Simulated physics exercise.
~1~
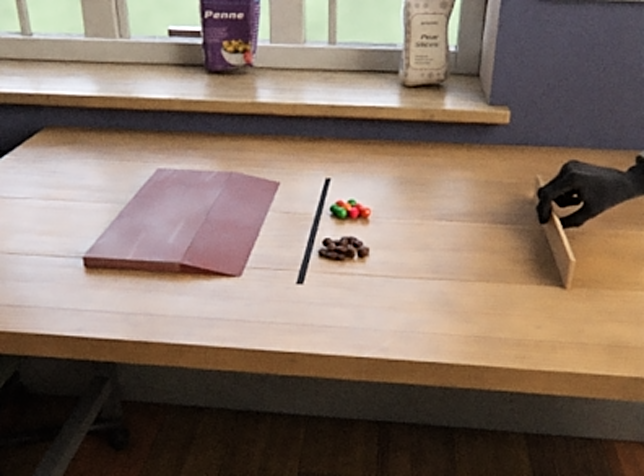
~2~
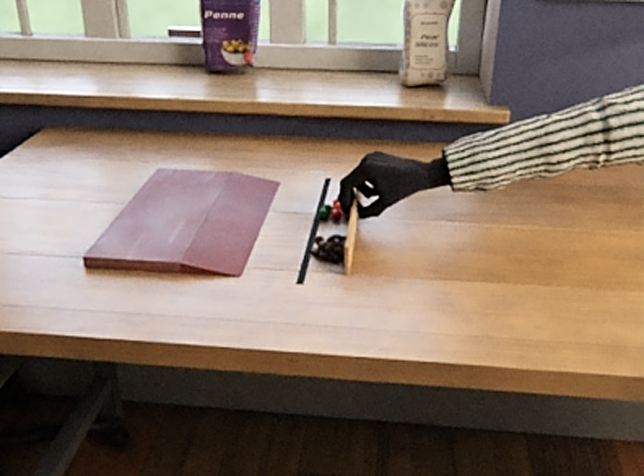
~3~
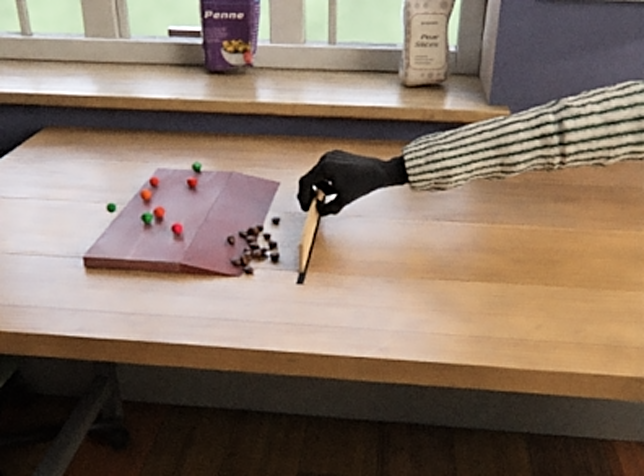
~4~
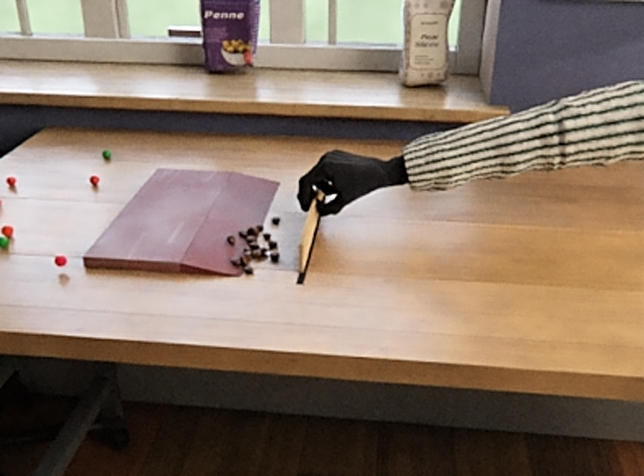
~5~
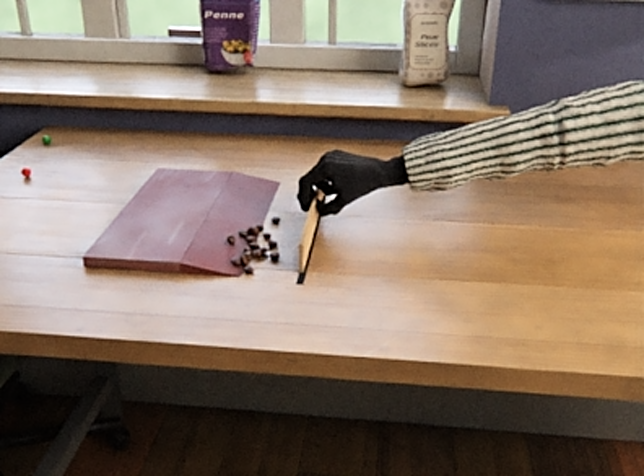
A black-gloved hand in a striped sleeve sweeps a thin piece of card leftward across a wooden table, toward two small lots of loose bits beside a strip of black tape. The card reaches them and pushes both lots toward a reddish slab with a sloping edge. It stops at the tape, and the bits carry on without it. The red and green bits in the far lot scatter up over the slab and off its far side, rolling on across the table. The dark near bits spread out and halt around the foot of the slope, a few resting on it, while the last colourful ones linger at the far left.
